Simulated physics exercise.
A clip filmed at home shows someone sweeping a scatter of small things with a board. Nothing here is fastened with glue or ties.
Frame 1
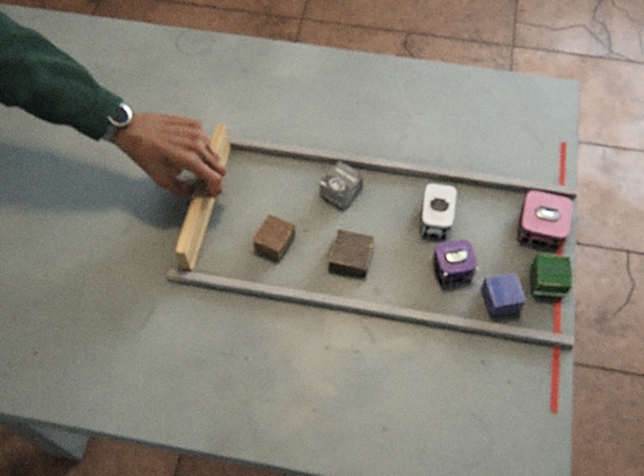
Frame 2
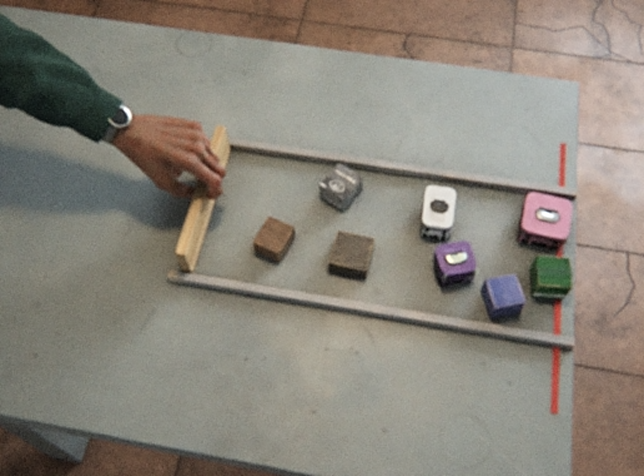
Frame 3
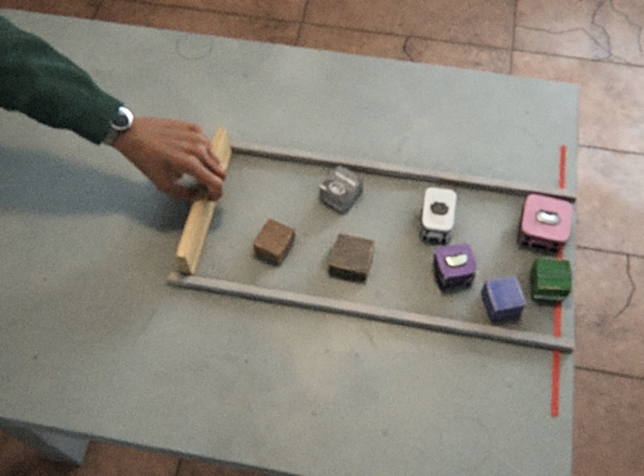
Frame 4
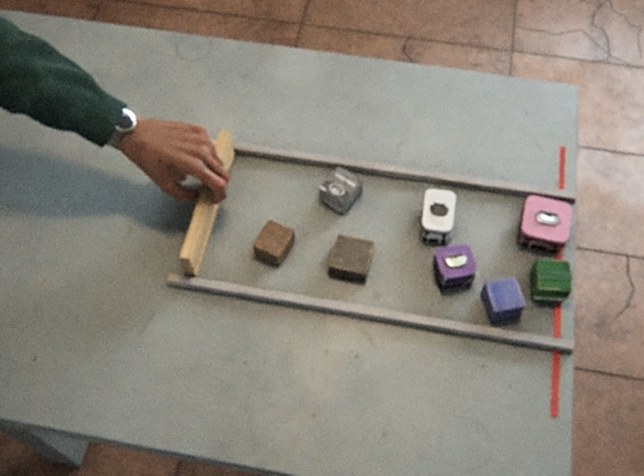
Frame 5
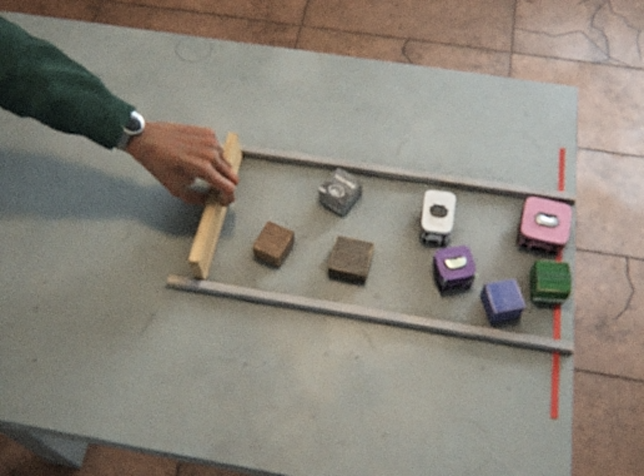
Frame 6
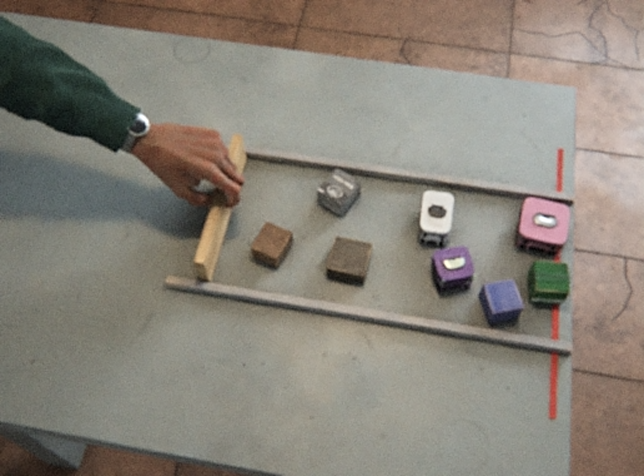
Hand in a green sleeve sliding a wooden board slightly right between two rails, the scattered small blocks and cases staying still.
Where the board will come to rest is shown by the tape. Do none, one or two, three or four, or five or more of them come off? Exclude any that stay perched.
Five or more of them come off.
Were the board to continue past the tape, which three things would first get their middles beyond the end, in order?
The green box, the purple case, the pink case.
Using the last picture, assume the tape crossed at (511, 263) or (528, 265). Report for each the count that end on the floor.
It comes to 3, then 4.
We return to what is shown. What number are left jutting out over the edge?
I count 2 overhanging.
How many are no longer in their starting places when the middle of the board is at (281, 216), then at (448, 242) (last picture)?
By the first moment it's 1, by the second it's 7.
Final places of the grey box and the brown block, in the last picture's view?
Answer: First (577, 214), after that (575, 289).
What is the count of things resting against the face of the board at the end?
The count comes out at 2.
A little later, none off yet; green box at rest near (548, 283); pink case at rest near (542, 226); blue block at rest near (501, 301).
Next, none off yet; green box shifted about its own width near (575, 288); pink case at rest near (542, 226); blue block shifted about its own width near (533, 314).
When it is over, the number that fall off is five or more; down, black block, white case, purple case, blue block, pink case and green box.
